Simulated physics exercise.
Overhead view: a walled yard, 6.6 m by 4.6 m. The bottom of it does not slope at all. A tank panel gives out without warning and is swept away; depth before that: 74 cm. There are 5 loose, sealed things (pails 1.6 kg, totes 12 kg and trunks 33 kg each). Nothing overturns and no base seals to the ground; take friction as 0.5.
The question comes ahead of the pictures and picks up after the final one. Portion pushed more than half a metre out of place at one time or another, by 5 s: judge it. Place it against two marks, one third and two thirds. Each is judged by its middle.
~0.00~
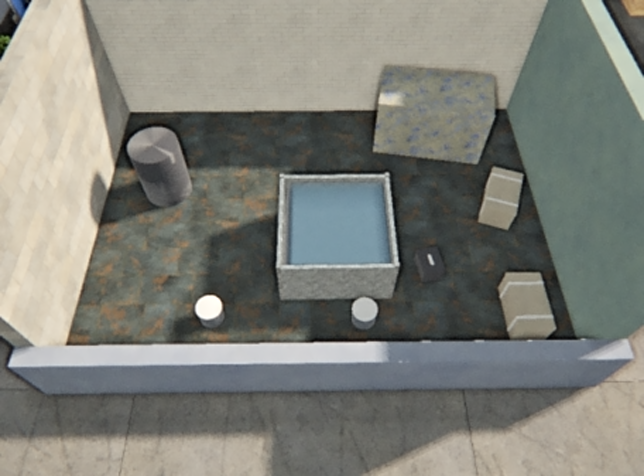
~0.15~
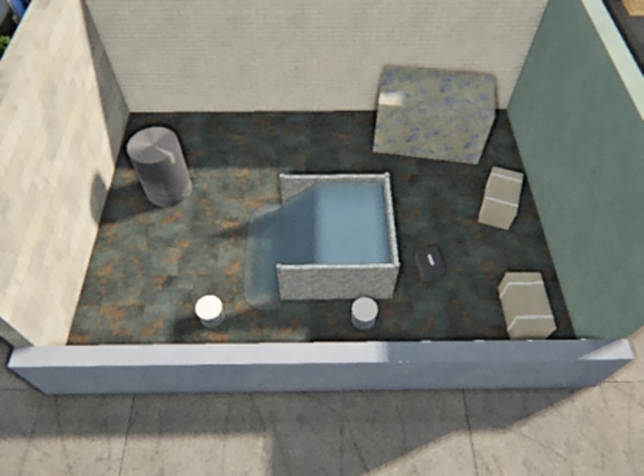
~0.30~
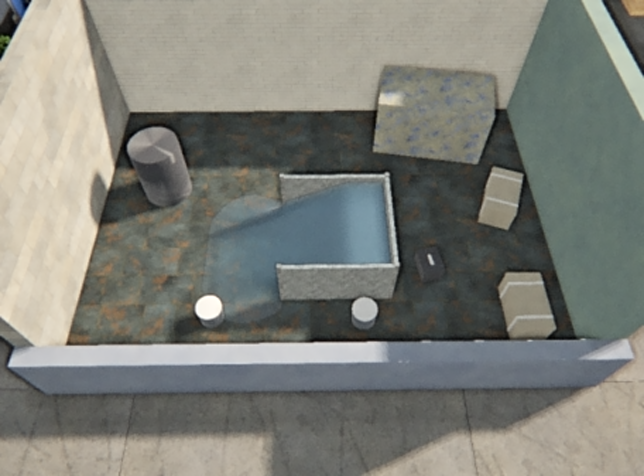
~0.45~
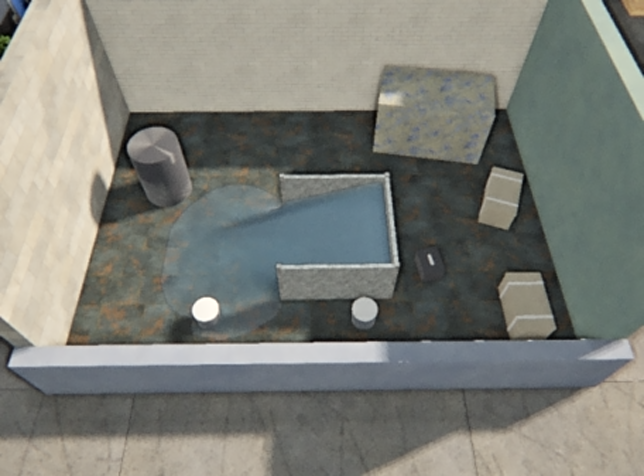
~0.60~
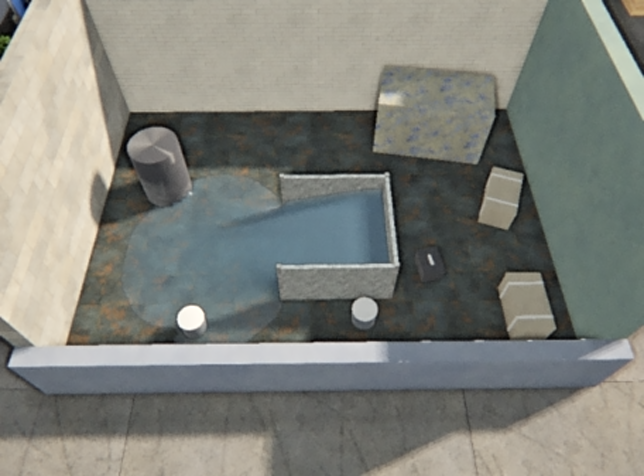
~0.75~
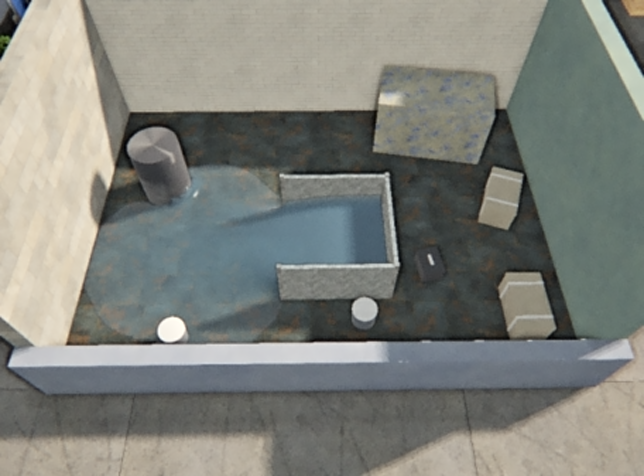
I expect that share to be moderate, a third to two thirds.
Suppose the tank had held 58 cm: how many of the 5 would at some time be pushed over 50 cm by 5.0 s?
Result: 2.
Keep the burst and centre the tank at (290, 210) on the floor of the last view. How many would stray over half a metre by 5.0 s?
Then 2.
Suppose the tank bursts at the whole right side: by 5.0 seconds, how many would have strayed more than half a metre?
Then it comes to 5.
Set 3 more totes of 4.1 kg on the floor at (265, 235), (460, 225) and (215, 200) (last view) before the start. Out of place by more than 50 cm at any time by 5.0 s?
Result, in sequence: Above the mark / below the mark / above the mark.
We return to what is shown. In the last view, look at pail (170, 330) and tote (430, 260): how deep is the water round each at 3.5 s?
Around 14 cm and 0 cm.
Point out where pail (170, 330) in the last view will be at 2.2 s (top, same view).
Close to pixel (67, 323).
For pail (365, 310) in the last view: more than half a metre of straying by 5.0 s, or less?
Short answer, overshooting.
After 1.1 s 1 of 5 are over 50 cm from their spots; 1 afloat.
After 2.2 s 1 of 5 are over 50 cm from their spots; 1 afloat.
After 3.5 s 1 of 5 are over 50 cm from their spots; 1 afloat.
After 5.0 s 1 of 5 are over 50 cm from their spots, and 2 have been at some point; 1 afloat.
